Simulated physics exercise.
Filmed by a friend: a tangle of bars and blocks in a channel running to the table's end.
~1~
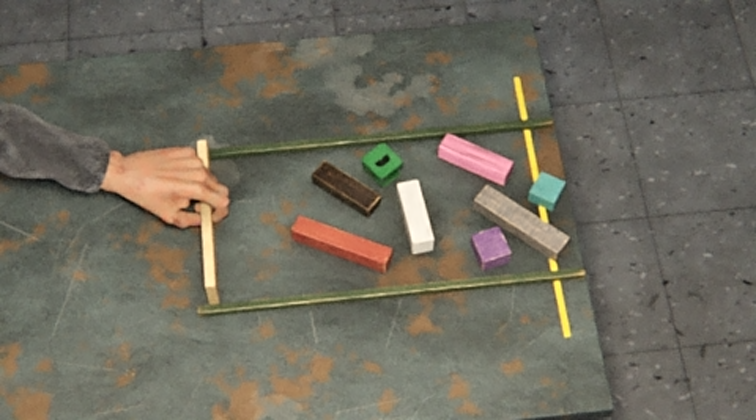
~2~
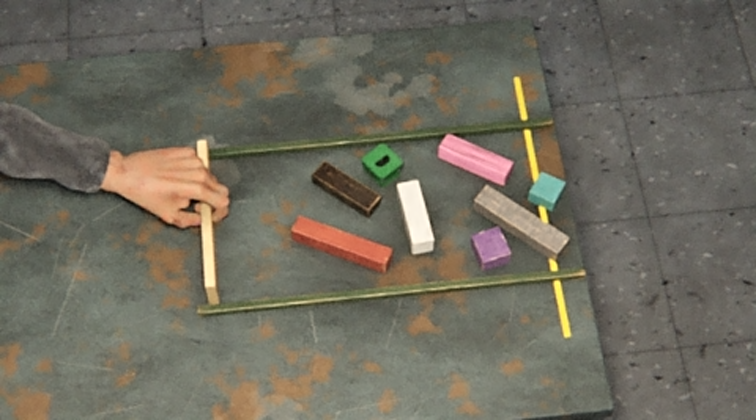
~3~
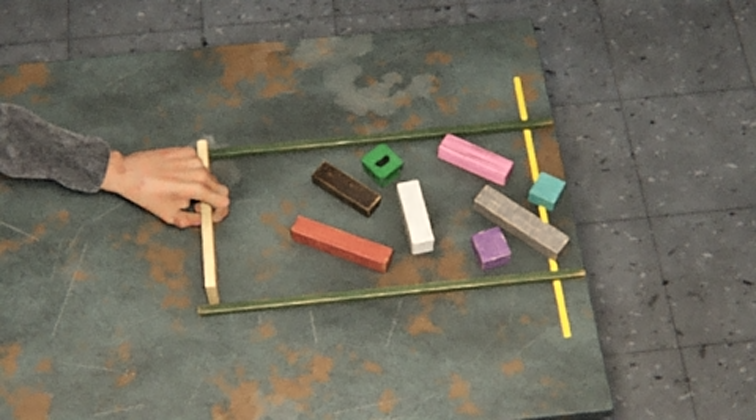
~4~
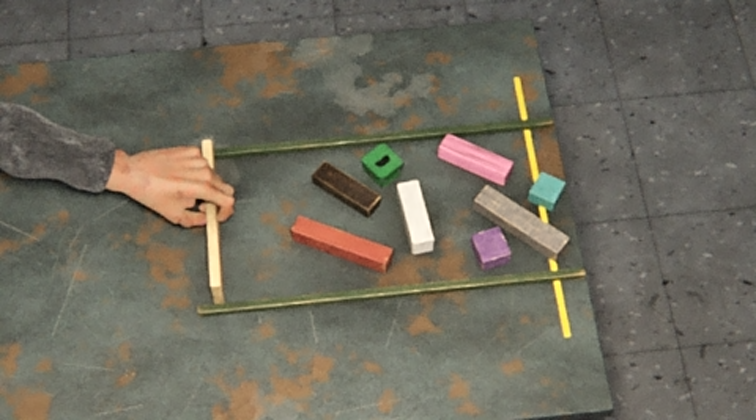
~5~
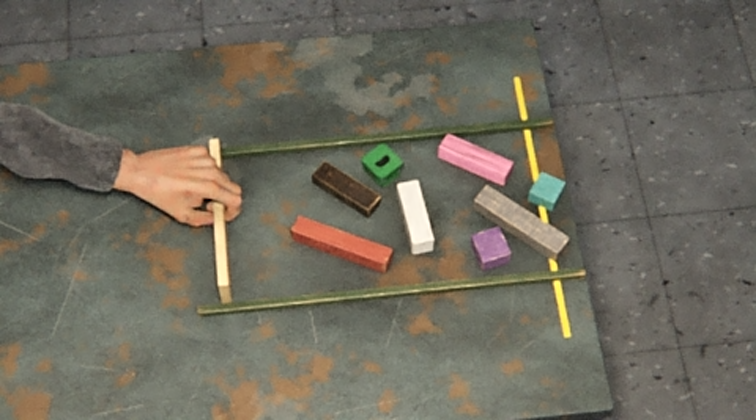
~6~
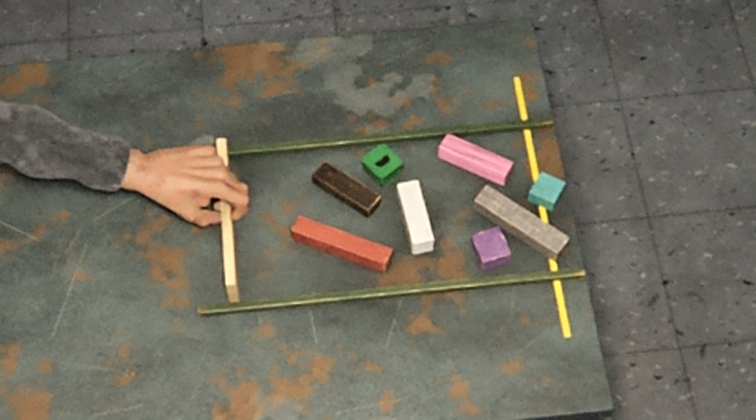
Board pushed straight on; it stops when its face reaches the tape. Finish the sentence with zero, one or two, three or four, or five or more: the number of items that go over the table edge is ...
The number of items that go over the table edge is five or more.
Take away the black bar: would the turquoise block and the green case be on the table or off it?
Result - turquoise block: Gone; green case: Up.
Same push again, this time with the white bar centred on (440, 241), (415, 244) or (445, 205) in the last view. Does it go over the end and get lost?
Trying each place in order, it remains in place, it remains in place and it drops down.
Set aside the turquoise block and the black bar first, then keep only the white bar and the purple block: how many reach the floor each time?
You'd count 3 the first time and 4 the second time.
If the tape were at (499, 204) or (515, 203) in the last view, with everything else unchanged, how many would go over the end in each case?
Down on the floor: 4 and 4.
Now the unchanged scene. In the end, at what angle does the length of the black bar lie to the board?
About 15°.
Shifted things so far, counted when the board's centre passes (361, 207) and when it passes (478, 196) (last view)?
It comes to 4 for the first spot, 8 for the other.
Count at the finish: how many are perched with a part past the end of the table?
I'd say 2 of them.
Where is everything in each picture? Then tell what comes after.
In the first frame, turquoise block (547, 191); grey bar (521, 223); pink stick (475, 159); board (208, 222); tape (541, 200).
In the second frame, grey bar (521, 223); green case (382, 167).
In the third frame, pink stick (475, 160); board (208, 222).
In the fourth frame, turquoise block (547, 191); black bar (346, 189).
In the fifth frame, grey bar (521, 223); red bar (342, 245).
In the sixth frame, turquoise block (547, 191); grey bar (521, 223); pink stick (475, 160); board (227, 220); tape (541, 200).
Soon after, none off yet; turquoise block at rest near (547, 191); grey bar at rest near (521, 223); pink stick at rest near (475, 160).
In the end, the number that fall off is five or more; gone, green case, white bar, purple block, pink stick, grey bar and turquoise block.
